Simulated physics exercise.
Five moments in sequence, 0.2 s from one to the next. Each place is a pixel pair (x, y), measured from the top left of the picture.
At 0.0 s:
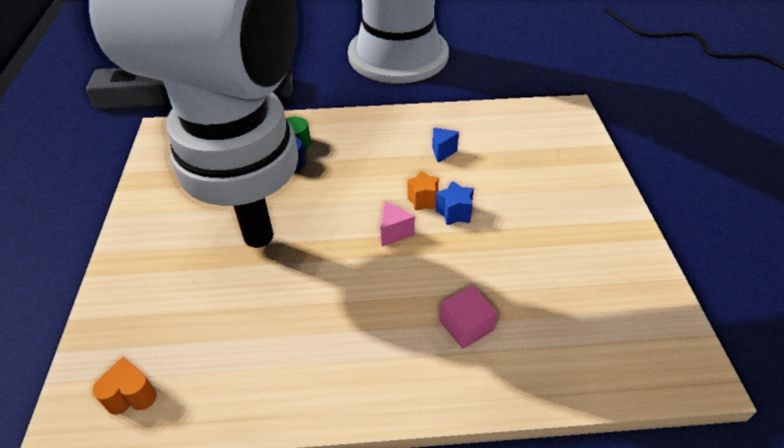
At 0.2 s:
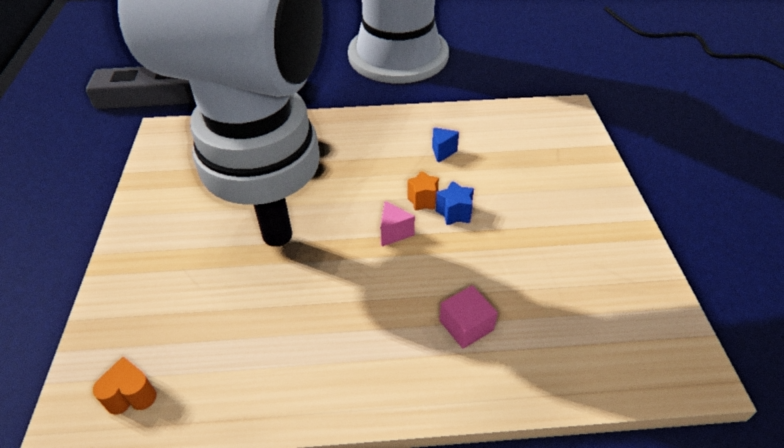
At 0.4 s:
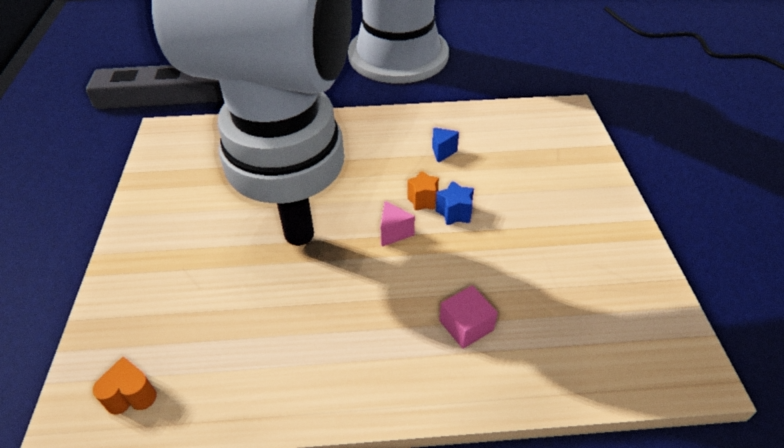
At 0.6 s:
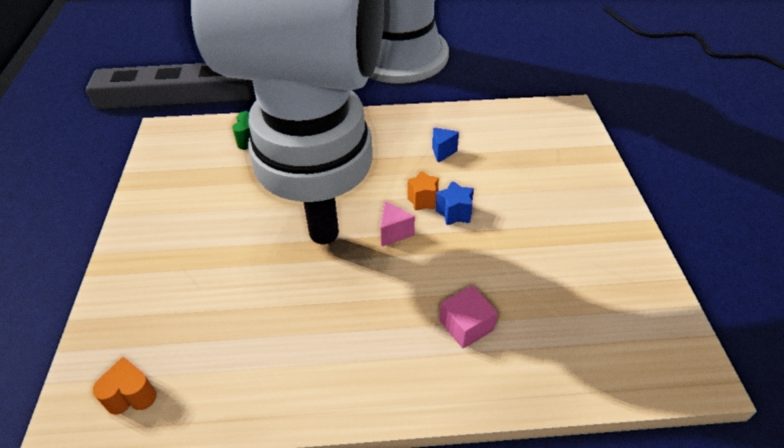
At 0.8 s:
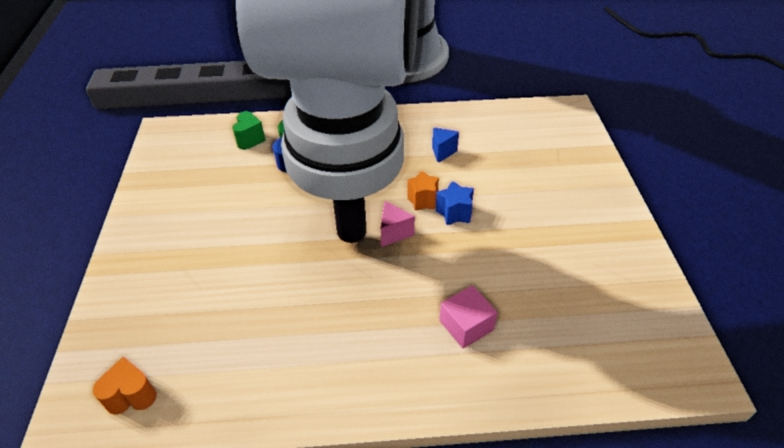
Robot arm with a black peg sliding steadily right across a wooden board toward a pink triangular piece, the visible blocks staying still.
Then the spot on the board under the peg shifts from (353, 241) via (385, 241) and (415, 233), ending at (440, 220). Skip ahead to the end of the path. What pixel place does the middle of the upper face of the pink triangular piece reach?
At the end it should sit near (454, 186).
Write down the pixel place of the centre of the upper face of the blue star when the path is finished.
Its top face will be centred at roughly (482, 184).
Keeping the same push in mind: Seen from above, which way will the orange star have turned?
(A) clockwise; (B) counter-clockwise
Choice B: Counter-clockwise.
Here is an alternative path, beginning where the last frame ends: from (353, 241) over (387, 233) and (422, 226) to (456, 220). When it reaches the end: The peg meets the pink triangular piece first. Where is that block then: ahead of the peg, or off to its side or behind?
My guess is it keeps its place ahead of the peg.
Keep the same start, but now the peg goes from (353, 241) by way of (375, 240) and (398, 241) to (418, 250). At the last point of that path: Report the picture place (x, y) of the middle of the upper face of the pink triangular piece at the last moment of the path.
It ends at (422, 209).
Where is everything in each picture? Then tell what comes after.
Tip of the peg (259, 238), middles of tops, pink triangular piece (394, 214), orange star (424, 182), blue star (457, 194), in the first picture.
Peg (278, 237), nothing pushed, in the second picture.
Peg (300, 236), nothing pushed, in the third picture.
Peg (324, 235), nothing pushed, in the fourth picture.
Peg (352, 233), pink triangular piece (394, 214), orange star (424, 182), blue star (457, 194), in the fifth picture.
The first path, step by step. One third of the way, peg (385, 233); pink triangular piece (406, 210), turned 35° anticlockwise.
Two thirds of the way, peg (416, 225); pink triangular piece (432, 199), turned 70° anticlockwise; orange star (424, 180), turned 15° anticlockwise; blue star (460, 192), turned 15° clockwise.
At the end, peg (441, 212); pink triangular piece (454, 186), turned 65° anticlockwise; orange star (424, 178), turned 30° anticlockwise; blue star (482, 184), turned 25° clockwise.
